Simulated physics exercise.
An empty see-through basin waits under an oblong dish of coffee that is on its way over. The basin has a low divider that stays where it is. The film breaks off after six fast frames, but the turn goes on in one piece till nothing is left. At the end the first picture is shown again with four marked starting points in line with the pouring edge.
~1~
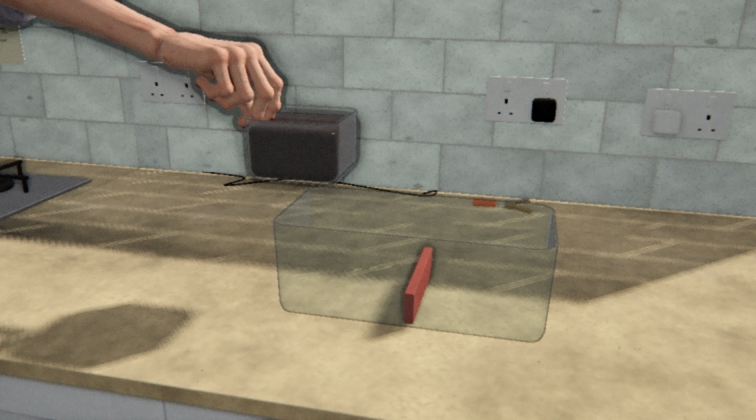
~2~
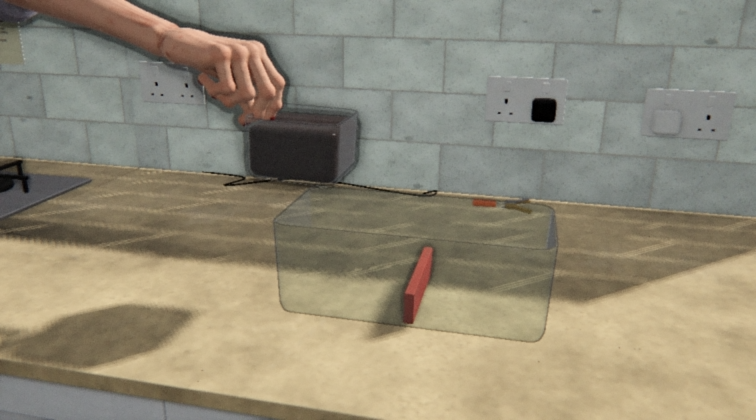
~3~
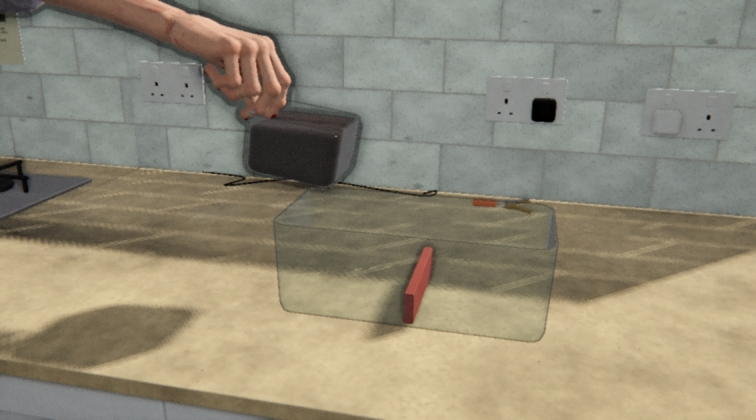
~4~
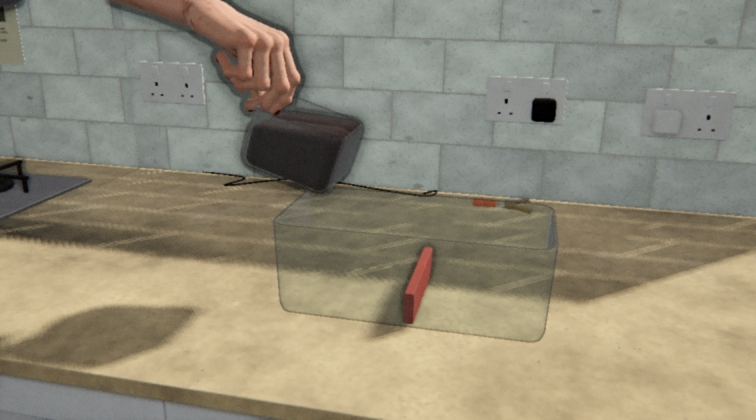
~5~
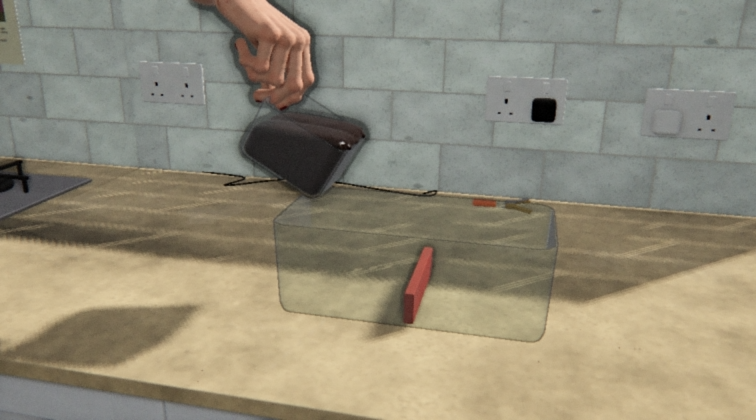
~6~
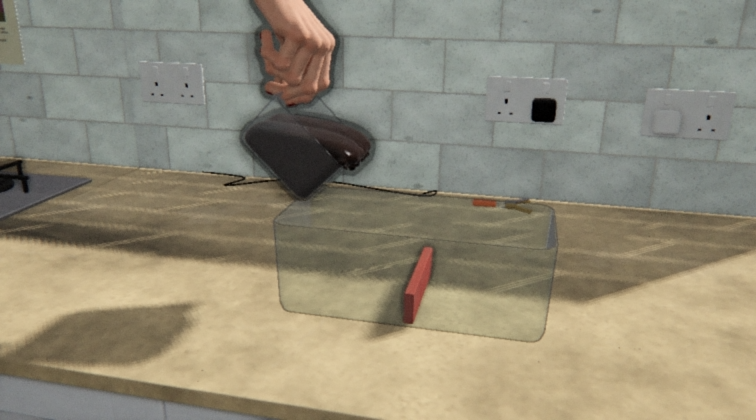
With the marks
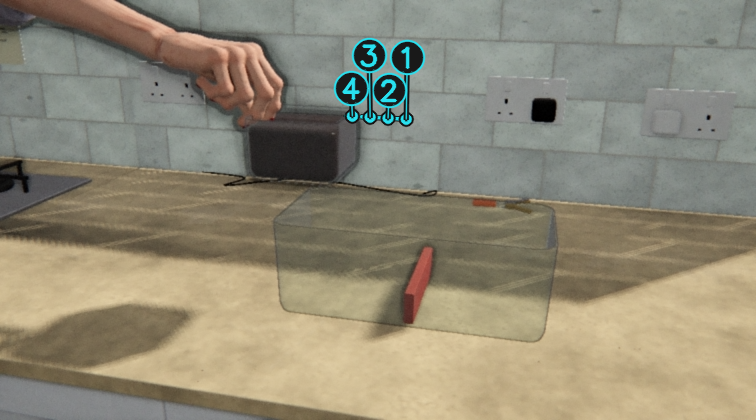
Dark oblong container held by a hand tilting steadily down to the right above a clear basin on a kitchen counter.
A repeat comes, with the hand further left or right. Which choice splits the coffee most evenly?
Best: 2.
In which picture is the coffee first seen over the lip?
Picture 5.
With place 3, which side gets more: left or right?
More ends on the left.
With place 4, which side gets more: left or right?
The left side.
On the marked copy, 1 at (406, 119); 2 at (388, 118); 3 at (370, 117); 4 at (352, 116).
Choosing 1, about 34 % ends left of the wall and 64 % right of it.
Choosing 2, about 53 % ends left of the wall and 45 % right of it.
Choosing 3, about 75 % ends left of the wall and 22 % right of it; 3 % is lost outside.
Choosing 4, about 84 % ends left of the wall and 15 % right of it.
